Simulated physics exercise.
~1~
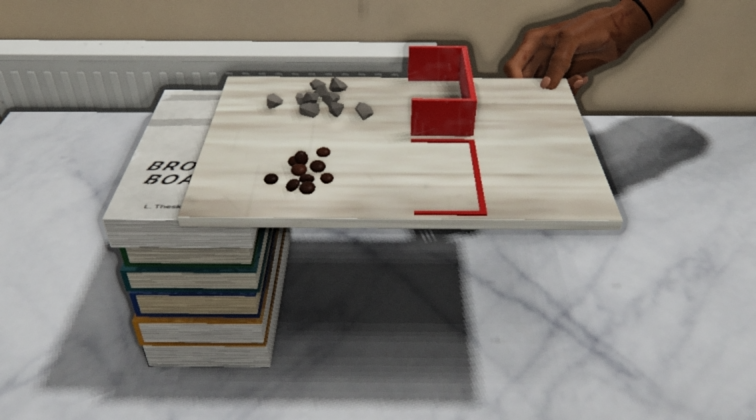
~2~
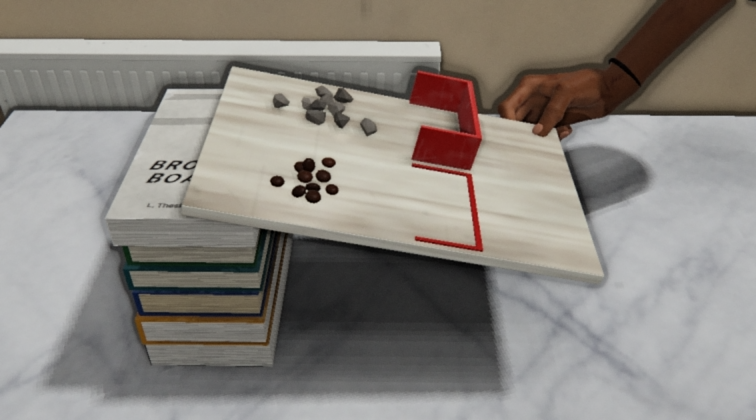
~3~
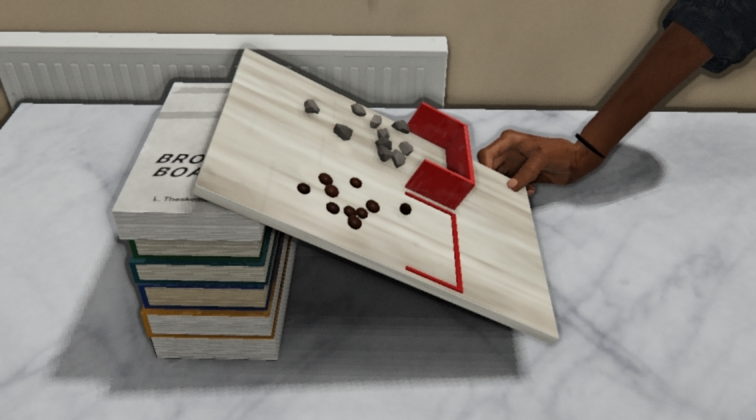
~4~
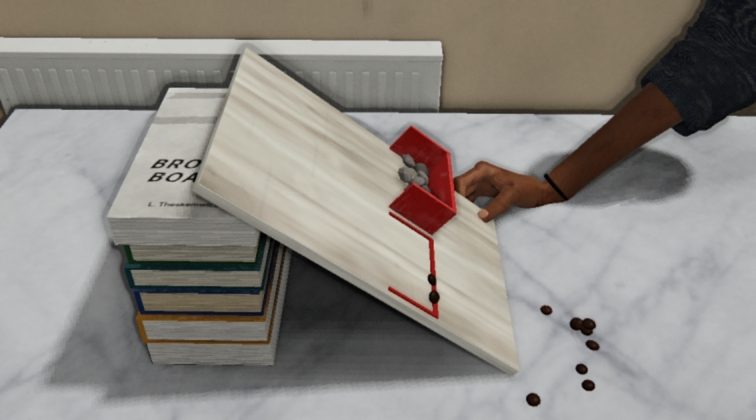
On a marble surface, a hand tilts a board; brown beads spill off, grey stones stop.
